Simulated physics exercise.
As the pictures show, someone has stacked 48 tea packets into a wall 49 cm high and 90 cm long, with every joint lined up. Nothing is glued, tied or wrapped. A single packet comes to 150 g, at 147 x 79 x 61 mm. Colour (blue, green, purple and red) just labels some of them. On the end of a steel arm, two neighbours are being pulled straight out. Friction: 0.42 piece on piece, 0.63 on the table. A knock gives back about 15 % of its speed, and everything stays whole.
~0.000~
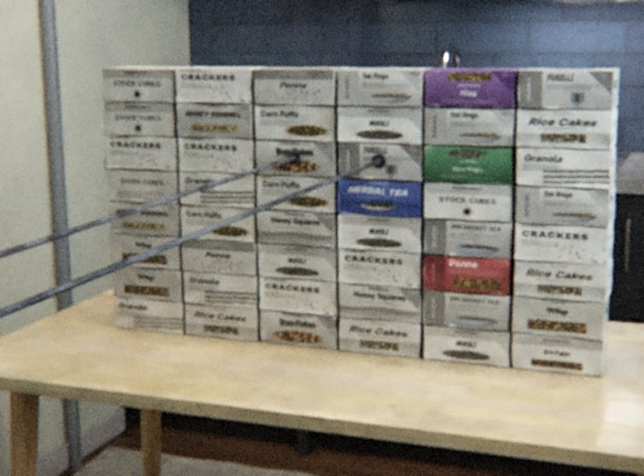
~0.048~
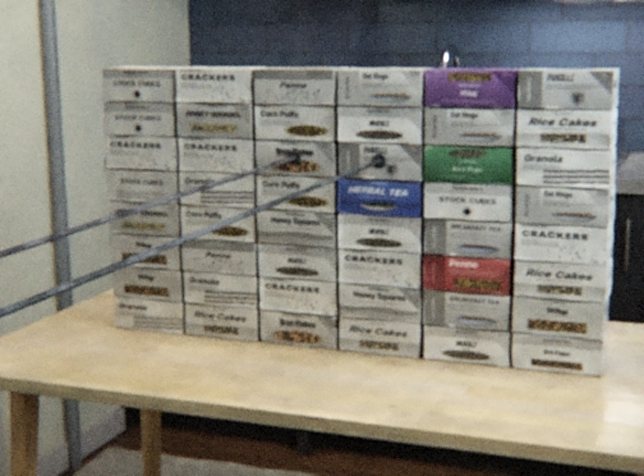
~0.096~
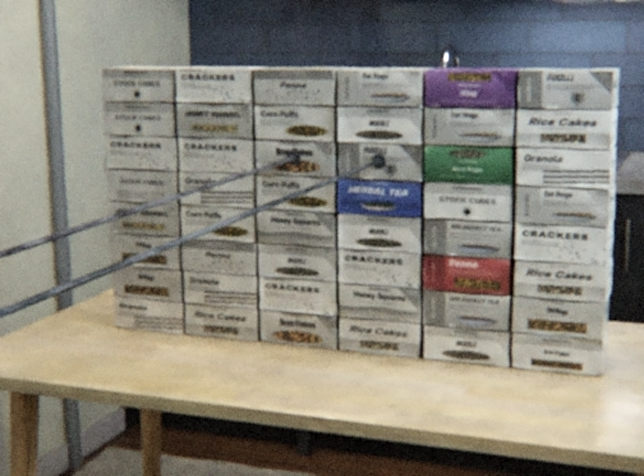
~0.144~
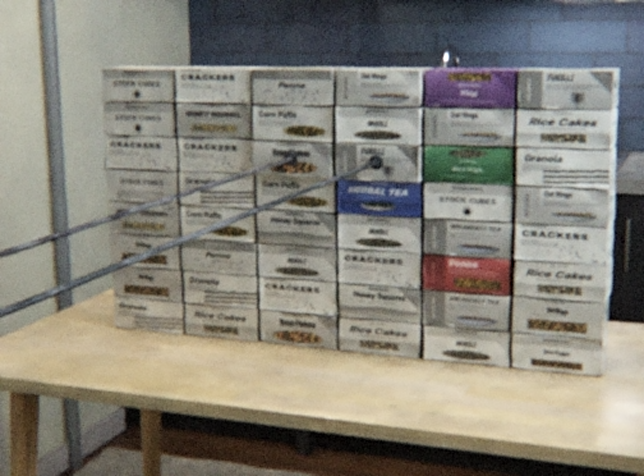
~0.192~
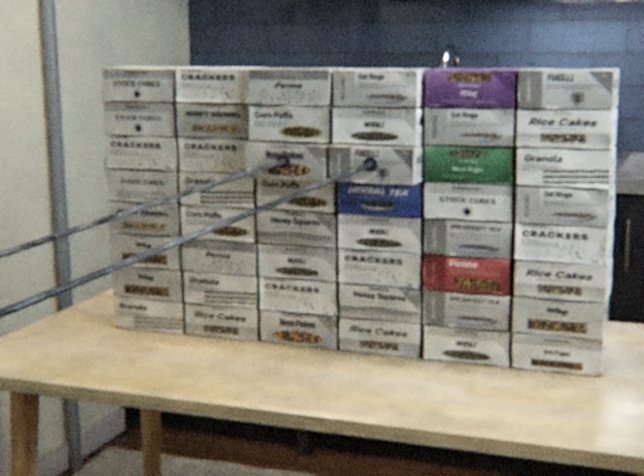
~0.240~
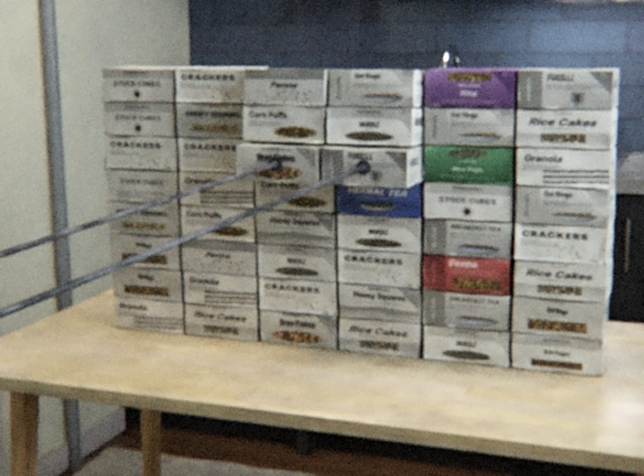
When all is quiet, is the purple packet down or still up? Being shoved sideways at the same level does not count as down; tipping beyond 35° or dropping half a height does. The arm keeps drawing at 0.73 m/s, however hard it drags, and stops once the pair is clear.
That packet remains up.
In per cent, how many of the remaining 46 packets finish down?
About 10 per cent.
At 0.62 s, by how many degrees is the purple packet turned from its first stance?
About 0°.
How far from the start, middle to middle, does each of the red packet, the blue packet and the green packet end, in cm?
Moved: Red 0, blue 0, green 0.
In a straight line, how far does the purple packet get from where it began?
Some 0 cm.
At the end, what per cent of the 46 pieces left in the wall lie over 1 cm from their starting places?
10 per cent.
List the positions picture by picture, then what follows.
In the first frame (pixels give the middle of a visible side), pulled packet (316, 151) not yet moving; purple packet (469, 89); green packet (468, 165); red packet (466, 276); none of the others has stirred.
Pulled packet (316, 151) not yet moving; purple packet (469, 89), in the second frame.
Pulled packet (316, 152) not yet moving; purple packet (469, 89), in the third frame.
Pulled packet (313, 153) 15 mm out; purple packet (469, 89); movement in 4 of them, in the fourth frame.
Pulled packet (307, 155) 45 mm out; purple packet (469, 89); movement in 4 of them, in the fifth frame.
Pulled packet (299, 157) clear of the wall, 8 cm out; purple packet (469, 89); blue packet (377, 198); green packet (468, 165); steepest lean 3°, the packet at (371, 88); movement in 5 of them, in the sixth frame.
After 0.36 s, none of the 46 other packets down, 4 disturbed; purple packet unmoved.
After 0.62 s, 4 of the 46 other packets down; purple packet unmoved.
In the end (1.2 s), 4 of the 46 other packets down; purple packet unmoved; green packet unmoved; blue packet 7 mm from its place. From the last view, middles, purple packet near (474, 88), green packet near (473, 162).
